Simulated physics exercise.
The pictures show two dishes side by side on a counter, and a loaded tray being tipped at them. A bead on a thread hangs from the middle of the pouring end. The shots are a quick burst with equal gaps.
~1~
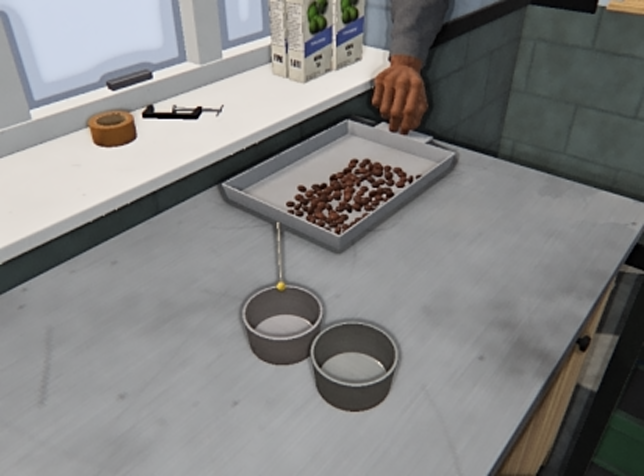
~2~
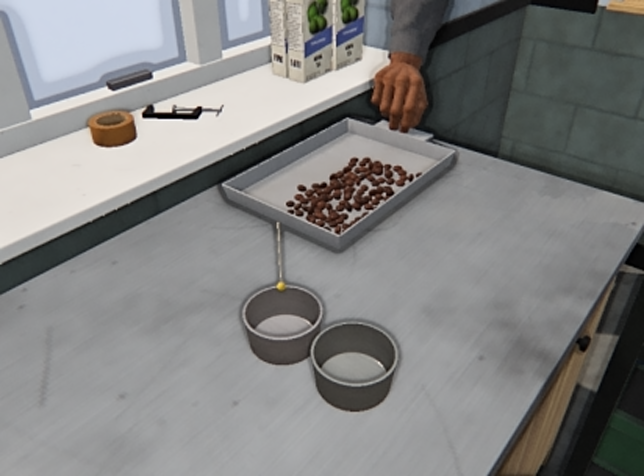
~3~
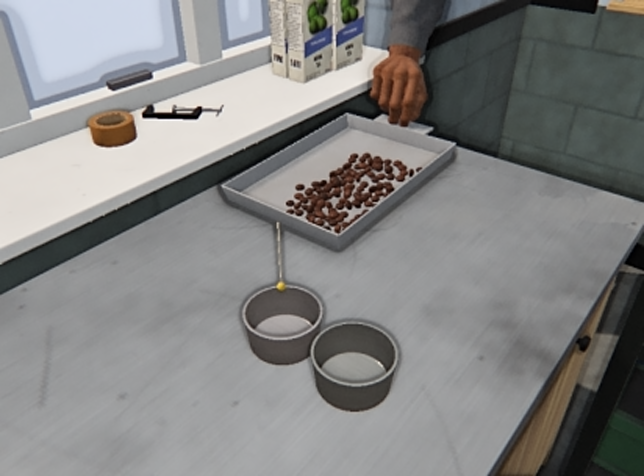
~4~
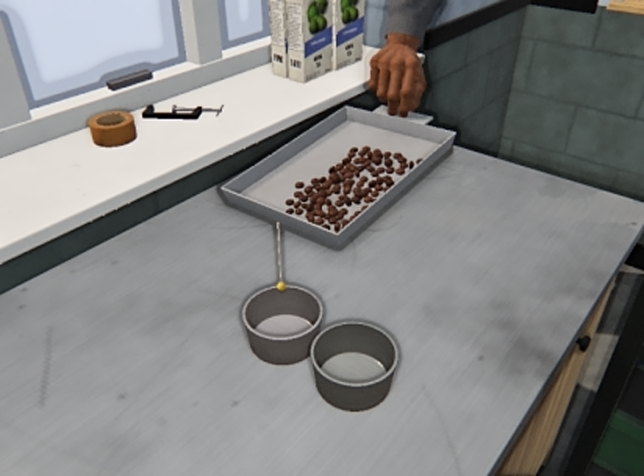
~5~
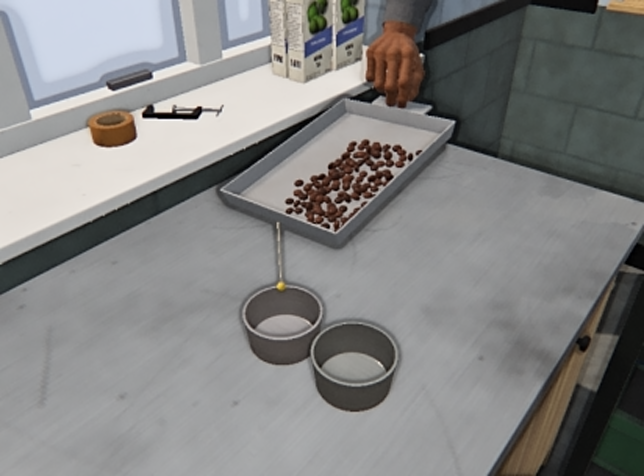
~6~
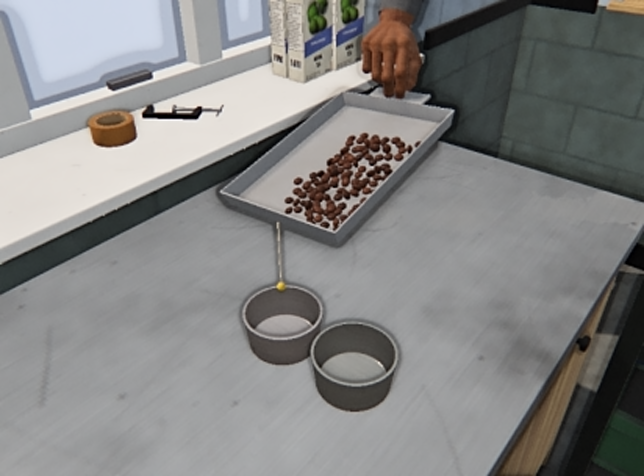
Hand gripping the far end of a grey tray of brown chocolate drops, slightly raising and tilting it behind two empty dishes.
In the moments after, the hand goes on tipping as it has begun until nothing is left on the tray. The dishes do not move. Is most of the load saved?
They take under half between them.
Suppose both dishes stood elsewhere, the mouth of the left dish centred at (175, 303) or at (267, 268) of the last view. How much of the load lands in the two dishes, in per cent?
First some 10, then 20 per cent.
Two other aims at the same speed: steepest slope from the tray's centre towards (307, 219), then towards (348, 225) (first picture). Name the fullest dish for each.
One: The dish on the left. Two: The right one.
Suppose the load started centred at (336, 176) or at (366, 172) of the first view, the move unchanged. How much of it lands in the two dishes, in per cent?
The first gives 10 %, the second 10 %.
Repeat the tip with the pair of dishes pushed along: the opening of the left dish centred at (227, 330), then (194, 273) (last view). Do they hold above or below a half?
At the first place less than half, at the second over half.
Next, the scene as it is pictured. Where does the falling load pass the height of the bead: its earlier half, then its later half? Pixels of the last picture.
Early half (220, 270), late half (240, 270).
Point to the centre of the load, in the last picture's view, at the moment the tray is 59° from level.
Close to (262, 200).
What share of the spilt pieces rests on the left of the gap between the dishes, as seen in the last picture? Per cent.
It comes to 100 per cent or so.
Shortly afterwards, tray tipped steeply; all but a few on the tray; a little in the air.
Next, tray tipped right over; near a third on the tray; only a few in the left dish; near a third outside both; near a quarter in the air.
Some moments later, tray tipped past a quarter turn; a little in the left dish; the bulk outside both.
In the end, tray tipped past a quarter turn; none at all in the right dish; a little in the left dish; the bulk outside both.
